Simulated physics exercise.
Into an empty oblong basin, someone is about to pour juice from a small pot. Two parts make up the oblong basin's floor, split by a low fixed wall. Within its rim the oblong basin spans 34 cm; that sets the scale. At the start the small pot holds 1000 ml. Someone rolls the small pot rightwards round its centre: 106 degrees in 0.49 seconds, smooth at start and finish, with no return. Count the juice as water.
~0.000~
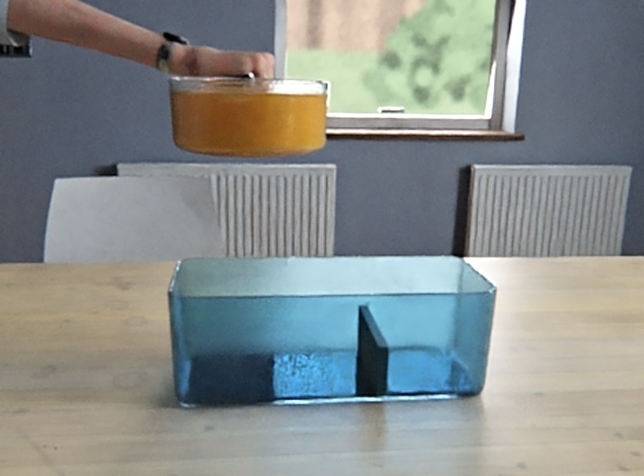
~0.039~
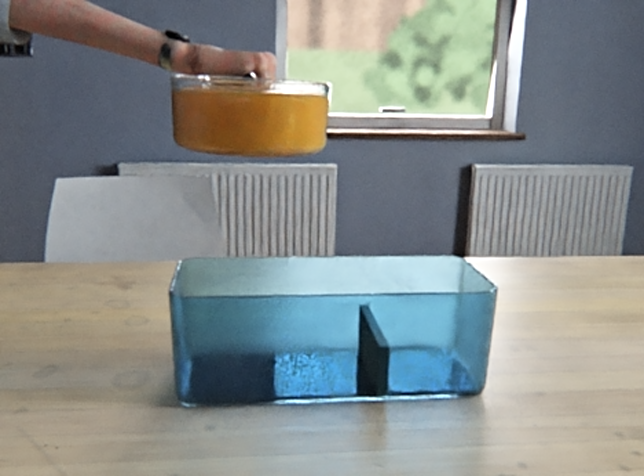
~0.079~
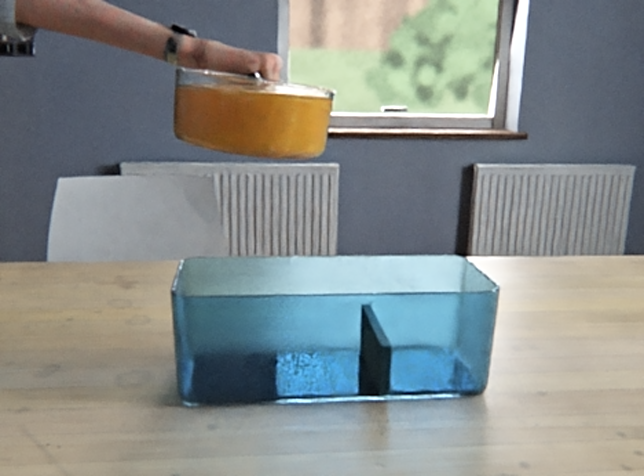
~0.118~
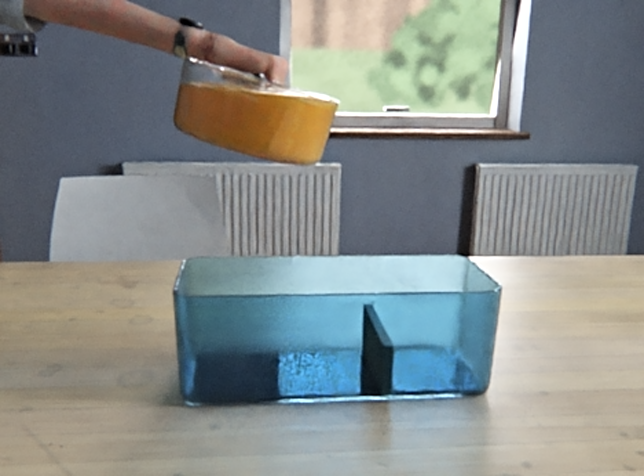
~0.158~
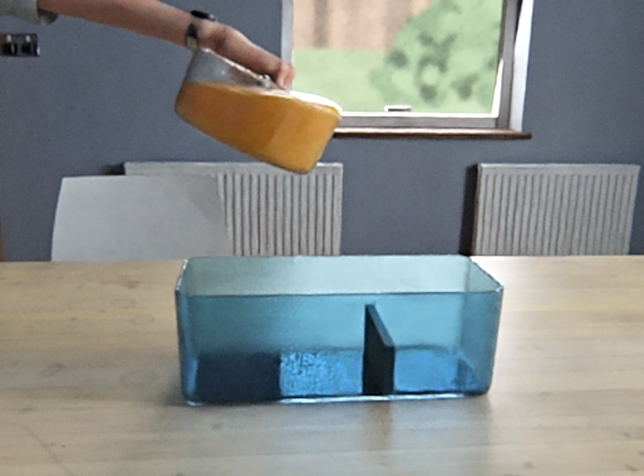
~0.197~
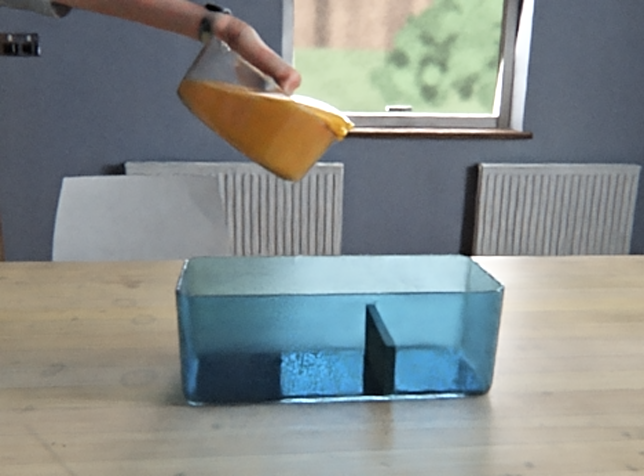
A hand holds a small clear pot of orange juice above an empty blue oblong basin with a low dividing wall on a wooden table, then tilts it steadily rightwards until juice reaches the rim's right edge.
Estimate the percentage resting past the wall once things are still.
I would say roughly 33 percent.
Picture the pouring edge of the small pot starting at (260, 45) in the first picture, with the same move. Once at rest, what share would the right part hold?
It would then come to around 15 percent.
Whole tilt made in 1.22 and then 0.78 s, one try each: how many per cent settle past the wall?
60 then 45 %.
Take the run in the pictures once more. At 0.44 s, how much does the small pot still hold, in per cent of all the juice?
Around 14 in a hundred.
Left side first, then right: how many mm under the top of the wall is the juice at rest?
Left side: Around 36 mm. Right side: Around 34 mm.
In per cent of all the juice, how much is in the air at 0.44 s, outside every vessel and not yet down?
Near 58 in a hundred.
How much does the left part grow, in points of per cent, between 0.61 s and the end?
Change: Approx. 9 %.
After 0.44 s the tilt is 103° and 14 per cent is still to pour, 6 is left of the wall and 22 right of it.
After 0.61 s the tilt is 106° and 2 per cent is still to pour, 47 is left of the wall and 28 right of it.
After 0.79 s the tilt is 106° and 1 per cent is still to pour, 44 is left of the wall and 27 right of it.
After 0.99 s the tilt is 106° and 0 per cent is still to pour, 55 is left of the wall and 33 right of it.
In the end 56 per cent lies left of the wall, 33 right of it and 11 outside.
